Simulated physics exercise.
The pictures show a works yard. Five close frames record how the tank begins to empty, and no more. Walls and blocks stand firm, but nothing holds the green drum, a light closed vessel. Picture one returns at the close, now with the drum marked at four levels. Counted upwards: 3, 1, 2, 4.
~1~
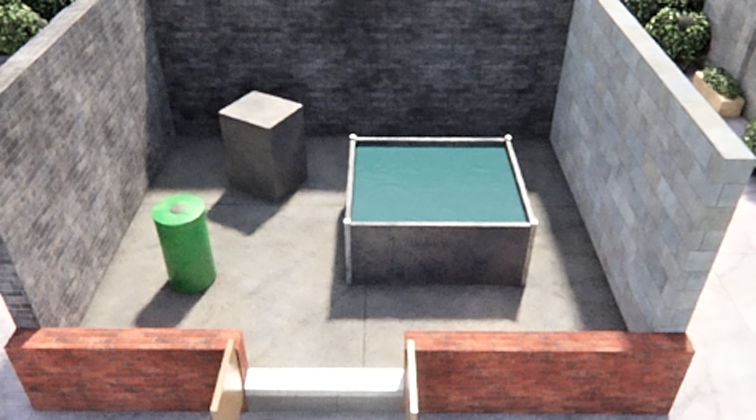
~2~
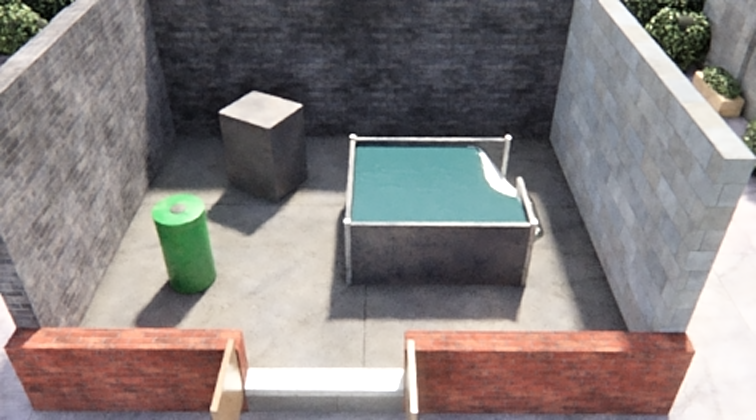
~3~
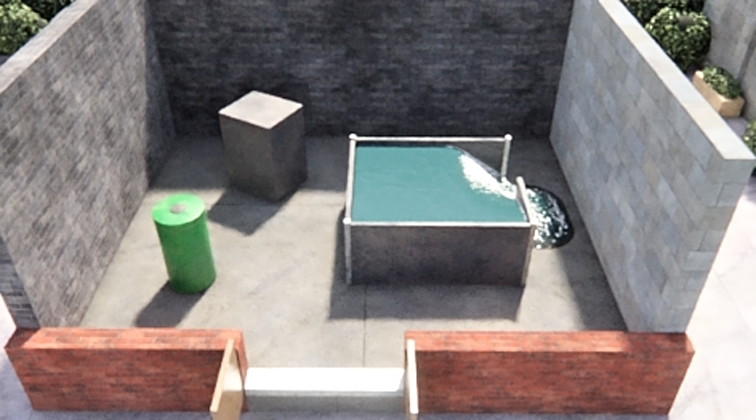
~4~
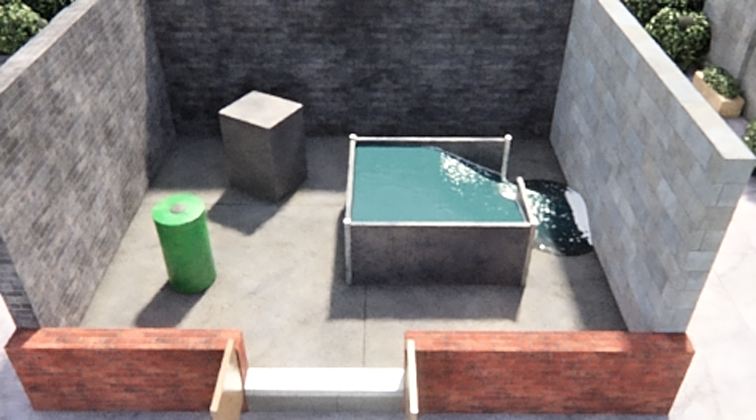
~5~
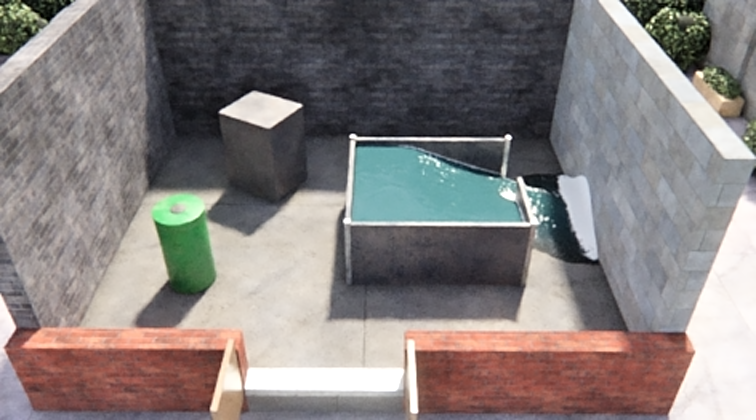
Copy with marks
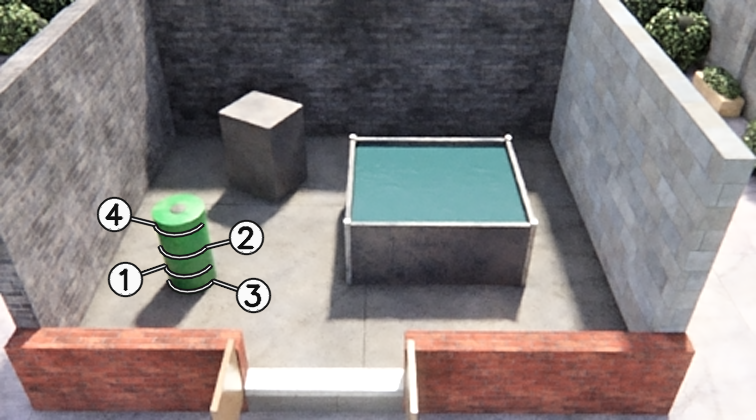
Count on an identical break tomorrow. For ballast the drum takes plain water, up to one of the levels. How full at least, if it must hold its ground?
Go for 1.
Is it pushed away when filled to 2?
No.
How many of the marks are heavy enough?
Three of them.
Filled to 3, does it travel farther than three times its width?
No.
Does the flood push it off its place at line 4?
No, that is safe.
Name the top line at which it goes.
That would be 3.
In white, 1 at (183, 276); 2 at (179, 257); 3 at (187, 291); 4 at (174, 235); from the bottom up 3, 1, 2, 4.
Choosing 1, it does not move.
Choosing 2, it does not move.
Choosing 3, it is pushed about its own width away.
Choosing 4, it does not move.
